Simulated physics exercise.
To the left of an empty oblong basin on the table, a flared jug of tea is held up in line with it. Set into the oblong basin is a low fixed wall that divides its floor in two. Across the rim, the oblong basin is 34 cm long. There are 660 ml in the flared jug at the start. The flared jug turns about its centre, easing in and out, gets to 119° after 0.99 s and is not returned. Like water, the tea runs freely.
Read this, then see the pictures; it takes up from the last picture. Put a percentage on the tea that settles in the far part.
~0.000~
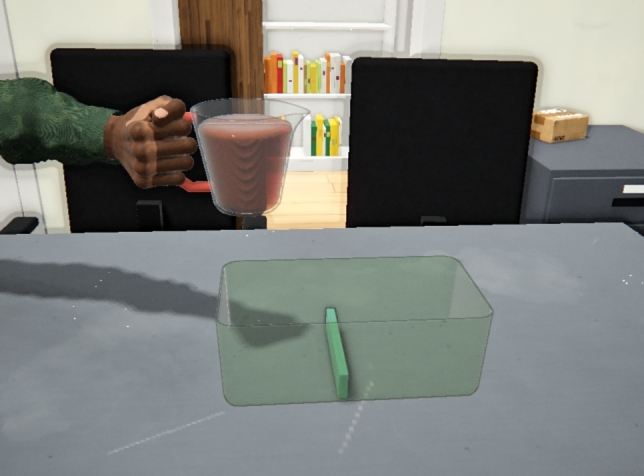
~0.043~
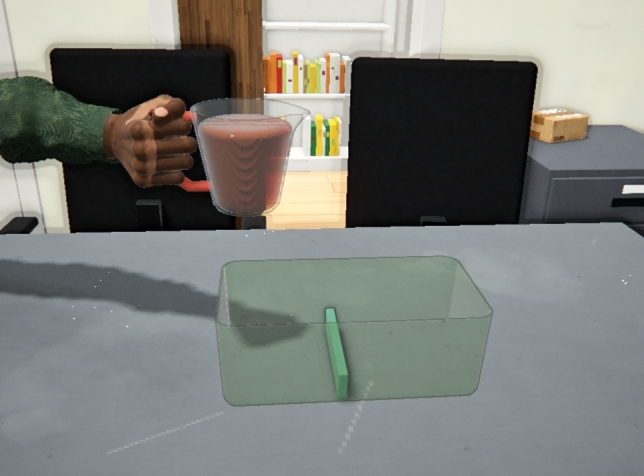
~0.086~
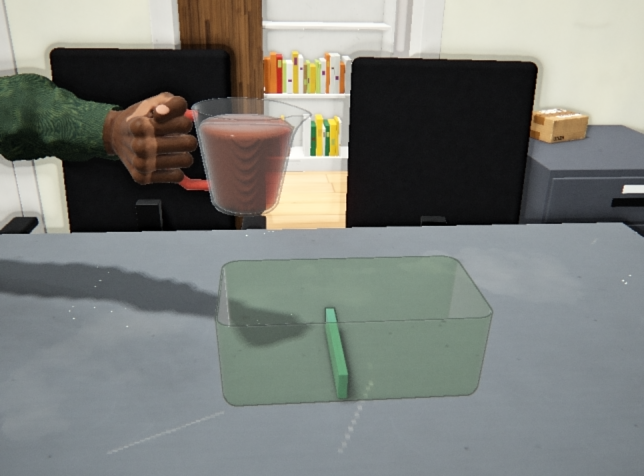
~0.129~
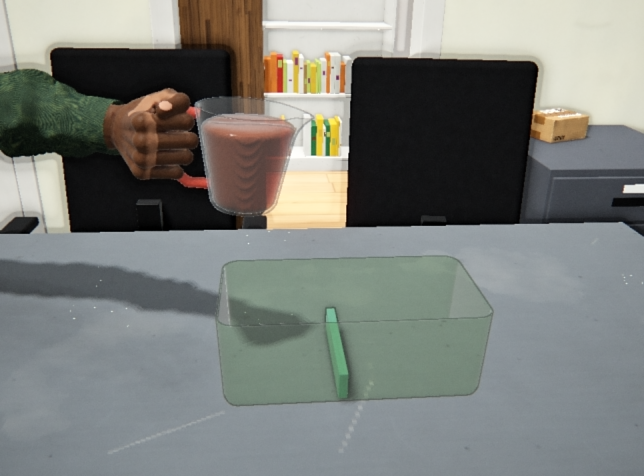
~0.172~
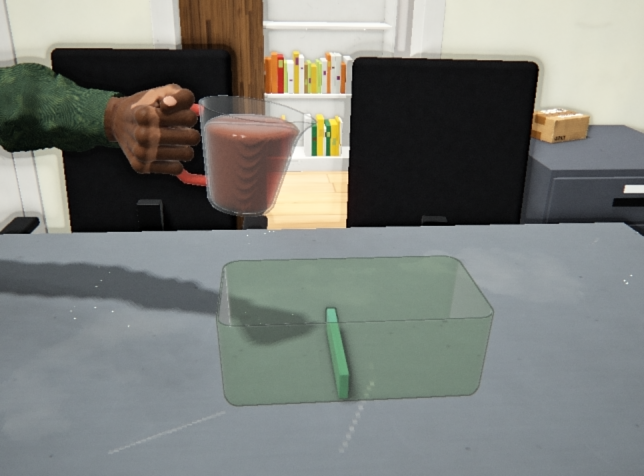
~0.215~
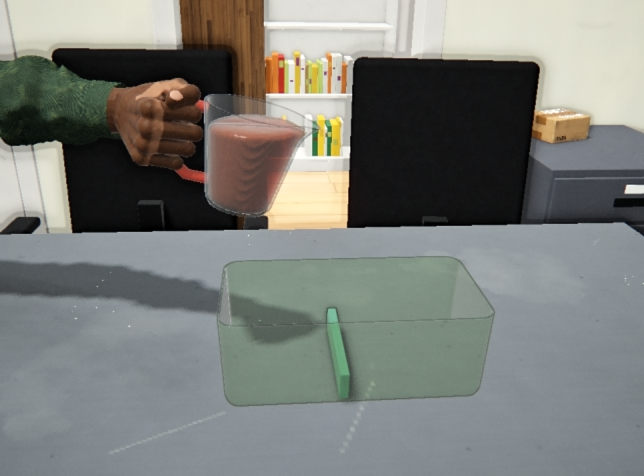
Roughly 77 per cent ends up there.
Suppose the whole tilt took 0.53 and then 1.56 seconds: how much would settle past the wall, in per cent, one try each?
Respectively 50 and 85 %.
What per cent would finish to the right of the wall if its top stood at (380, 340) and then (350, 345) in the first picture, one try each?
15 per cent first, 60 per cent second.
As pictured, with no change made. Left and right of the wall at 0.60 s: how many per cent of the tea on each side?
0 per cent left and 10 right, roughly.
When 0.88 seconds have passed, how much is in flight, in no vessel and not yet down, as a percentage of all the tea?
Something like 16 per cent of the total.
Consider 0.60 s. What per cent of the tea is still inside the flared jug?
Portion remaining: Approx. 62 per cent.
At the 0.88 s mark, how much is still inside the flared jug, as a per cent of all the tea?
Around 5 in a hundred is still there.
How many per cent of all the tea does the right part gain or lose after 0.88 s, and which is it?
It climbs by roughly 8 per cent.
Then, 0.60 s in, the tilt is 78° and 62 per cent is still to pour, 0 is left of the wall and 9 right of it.
Then, 0.88 s in, the tilt is 115° and 5 per cent is still to pour, 11 is left of the wall and 69 right of it.
Then, 1.17 s in, the tilt is 119° and 0 per cent is still to pour, 21 is left of the wall and 77 right of it.
Then, 1.49 s in, the tilt is 119° and 0 per cent is still to pour, 21 is left of the wall and 77 right of it.
Finally, 21 per cent lies left of the wall, 77 right of it and 2 outside.
